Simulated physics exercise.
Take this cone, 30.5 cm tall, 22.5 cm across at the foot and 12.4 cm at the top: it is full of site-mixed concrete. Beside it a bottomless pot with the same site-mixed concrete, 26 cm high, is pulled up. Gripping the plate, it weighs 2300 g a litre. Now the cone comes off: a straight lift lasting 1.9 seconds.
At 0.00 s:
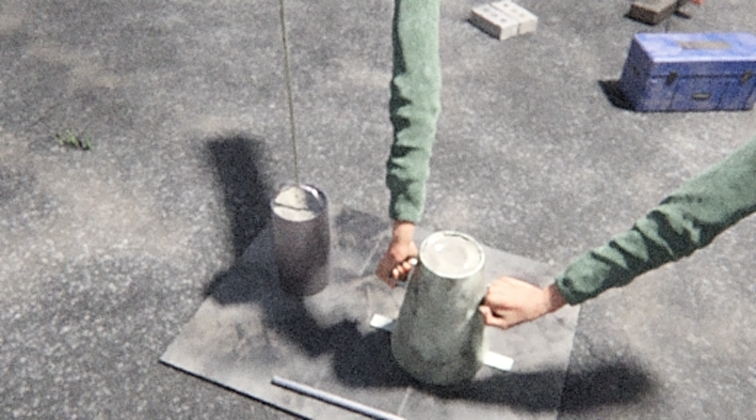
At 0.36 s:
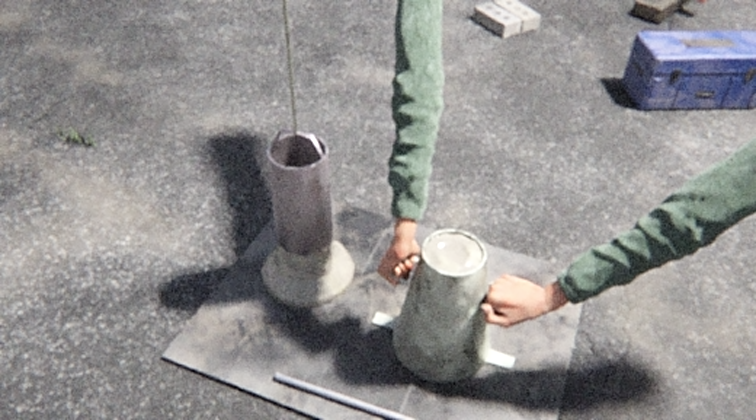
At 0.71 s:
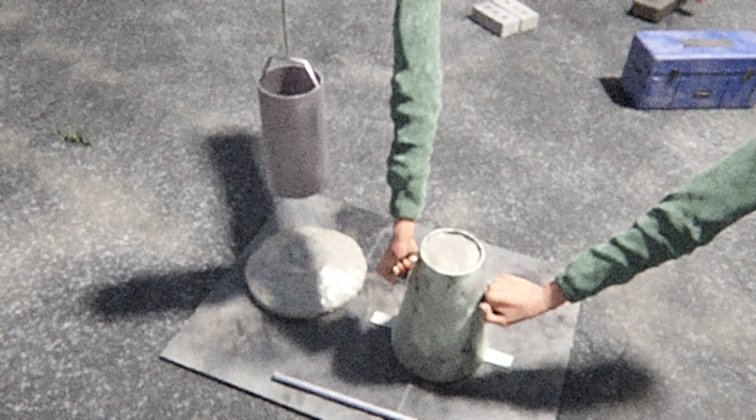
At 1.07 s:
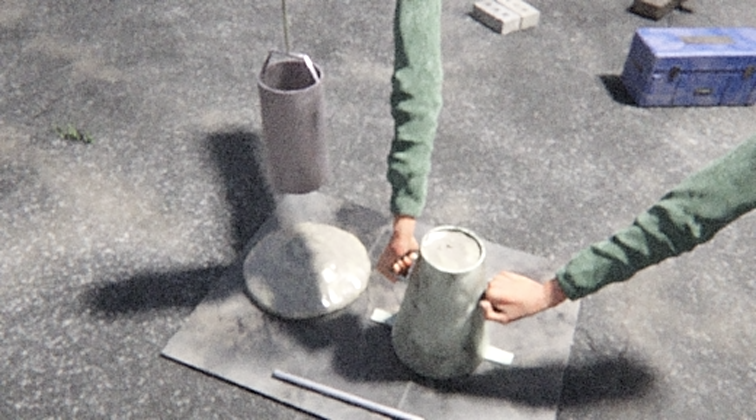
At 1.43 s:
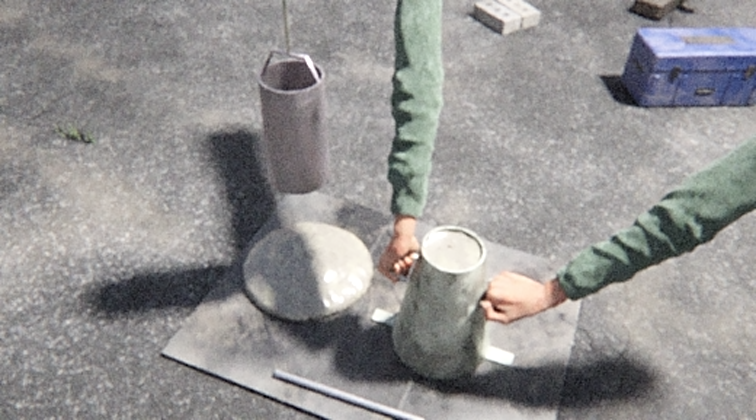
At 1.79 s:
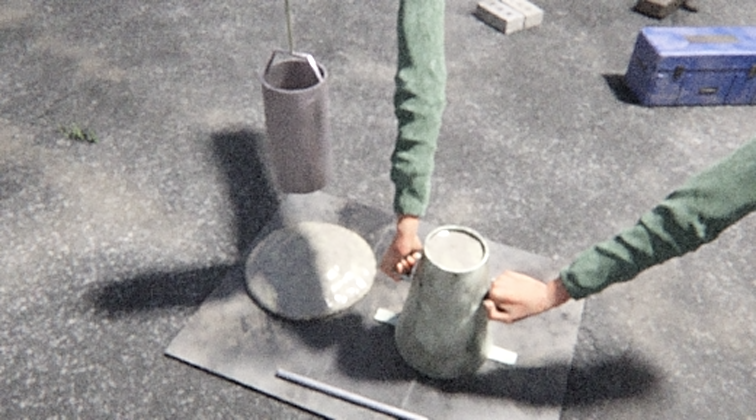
In this clip, a grey bottomless pot on a line rises from a plate, and the wet concrete it held slumps into a low, wide mound, while two green-sleeved hands stay at a full cone on the right, which remains still.
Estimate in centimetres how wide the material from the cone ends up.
It ends up roughly 49 centimetres wide.
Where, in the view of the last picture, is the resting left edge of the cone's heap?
It sits close to (343, 343) in the last picture.
After 2.3 s, the cone is up 8.1 cm; the site-mixed concrete has come down 16 cm to 15 cm and is 37 cm wide.
After 2.7 s, the cone is up 18 cm; the site-mixed concrete has come down 23 cm to 7.1 cm and is 46 cm wide.
After 3.2 s, the cone is up 31 cm; the site-mixed concrete has come down 24 cm to 6.8 cm and is 47 cm wide.
After 3.8 s, the cone is clear; the site-mixed concrete has come down 24 cm to 6.6 cm and is 48 cm wide.
After 4.6 s, at rest, the cone is clear; the site-mixed concrete has come down 24 cm to 6.6 cm and is 49 cm wide.
